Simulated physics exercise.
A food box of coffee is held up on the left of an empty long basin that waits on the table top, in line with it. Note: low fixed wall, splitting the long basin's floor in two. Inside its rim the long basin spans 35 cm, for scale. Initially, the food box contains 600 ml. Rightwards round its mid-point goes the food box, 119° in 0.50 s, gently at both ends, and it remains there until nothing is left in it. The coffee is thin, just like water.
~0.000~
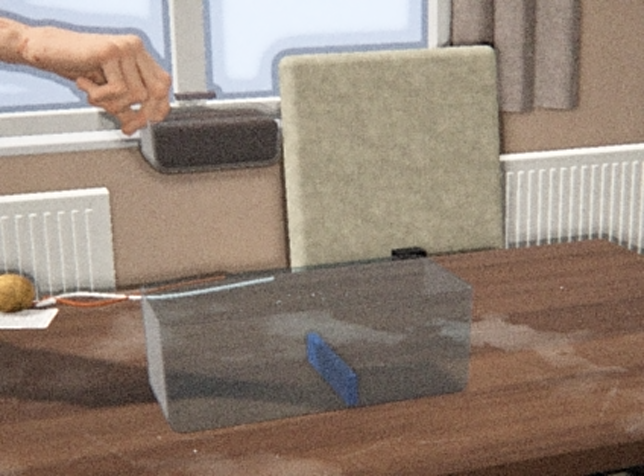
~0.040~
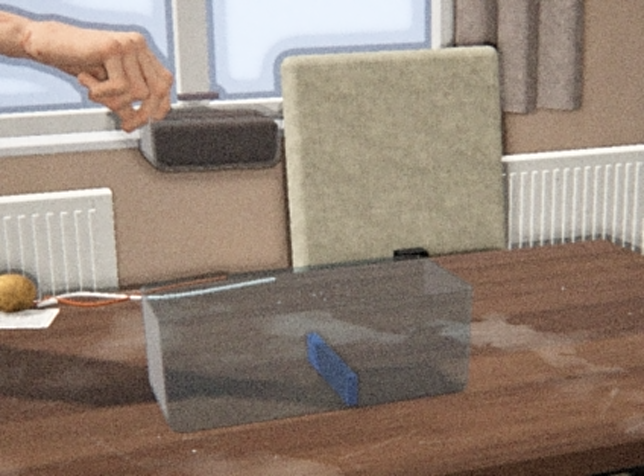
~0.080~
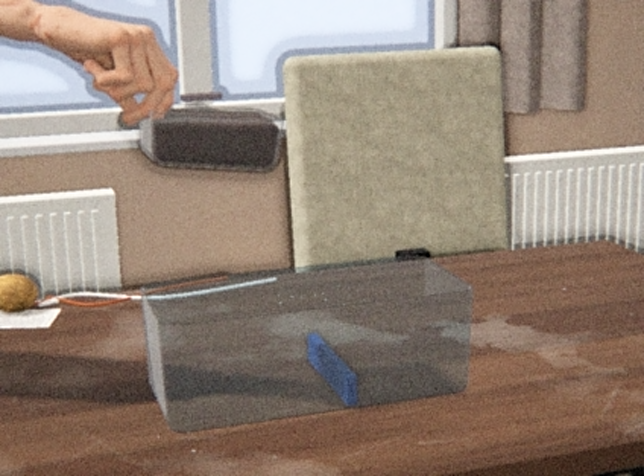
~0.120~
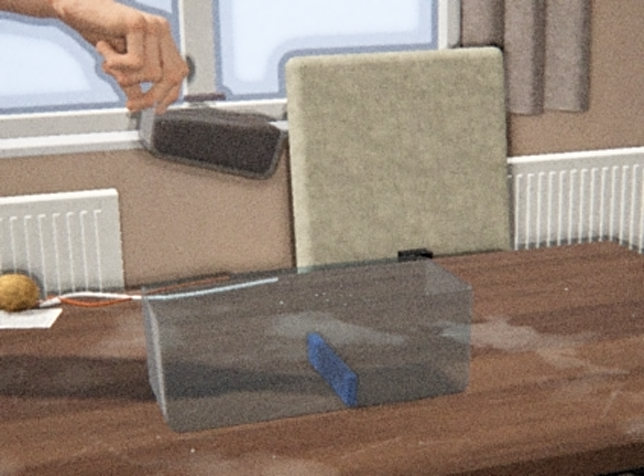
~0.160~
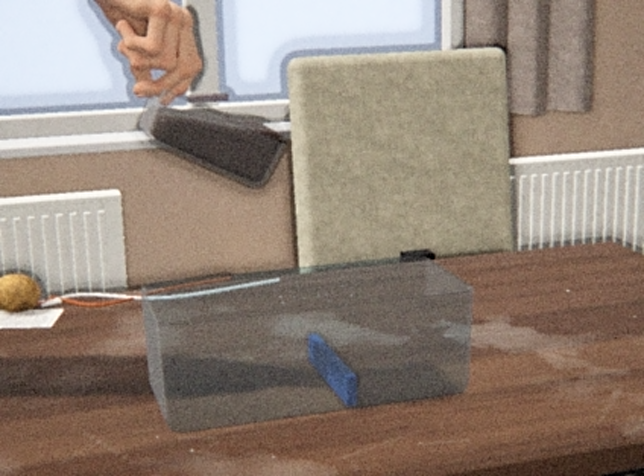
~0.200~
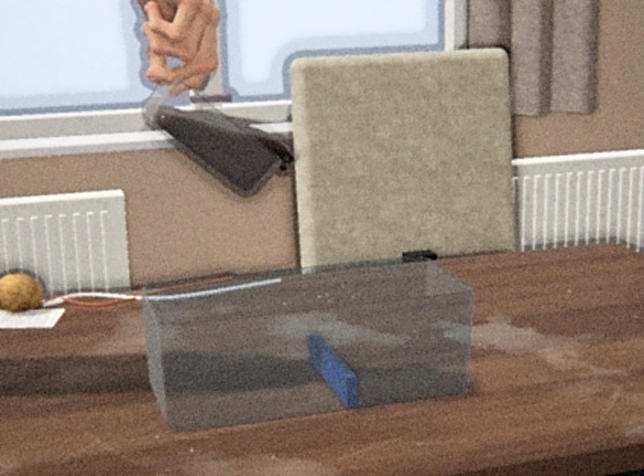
A hand held a food box of dark coffee above the left of a clear long basin with a blue divider, then tilted it rightwards, slowly then more steeply, until coffee began going over its edge.
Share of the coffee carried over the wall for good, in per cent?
Near 38 per cent.
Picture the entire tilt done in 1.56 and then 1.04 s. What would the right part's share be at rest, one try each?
About 65 %, then about 65 %.
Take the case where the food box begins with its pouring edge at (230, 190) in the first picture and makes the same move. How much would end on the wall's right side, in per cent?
Then I'd expect something near 20 per cent.
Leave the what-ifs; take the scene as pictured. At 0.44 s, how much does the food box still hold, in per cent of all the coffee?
6 %.
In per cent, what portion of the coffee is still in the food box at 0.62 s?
Close to 0 percent of the whole amount.
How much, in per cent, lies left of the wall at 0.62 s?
Roughly 50 percent.
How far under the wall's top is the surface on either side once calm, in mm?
Left: Roughly 24 mm; right: Roughly 24 mm.
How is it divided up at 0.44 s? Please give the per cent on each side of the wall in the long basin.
I'd say about 26 left and about 24 right.
Then, 0.44 s in, the tilt is 115° and 6 per cent is still to pour, 27 is left of the wall and 25 right of it.
Then, 0.62 s in, the tilt is 119° and 0 per cent is still to pour, 50 is left of the wall and 41 right of it.
Then, 0.80 s in, the tilt is 119° and 0 per cent is still to pour, 55 is left of the wall and 37 right of it.
Then, 1.00 s in, the tilt is 119° and 0 per cent is still to pour, 58 is left of the wall and 38 right of it.
Finally, 58 per cent lies left of the wall, 38 right of it and 4 outside.
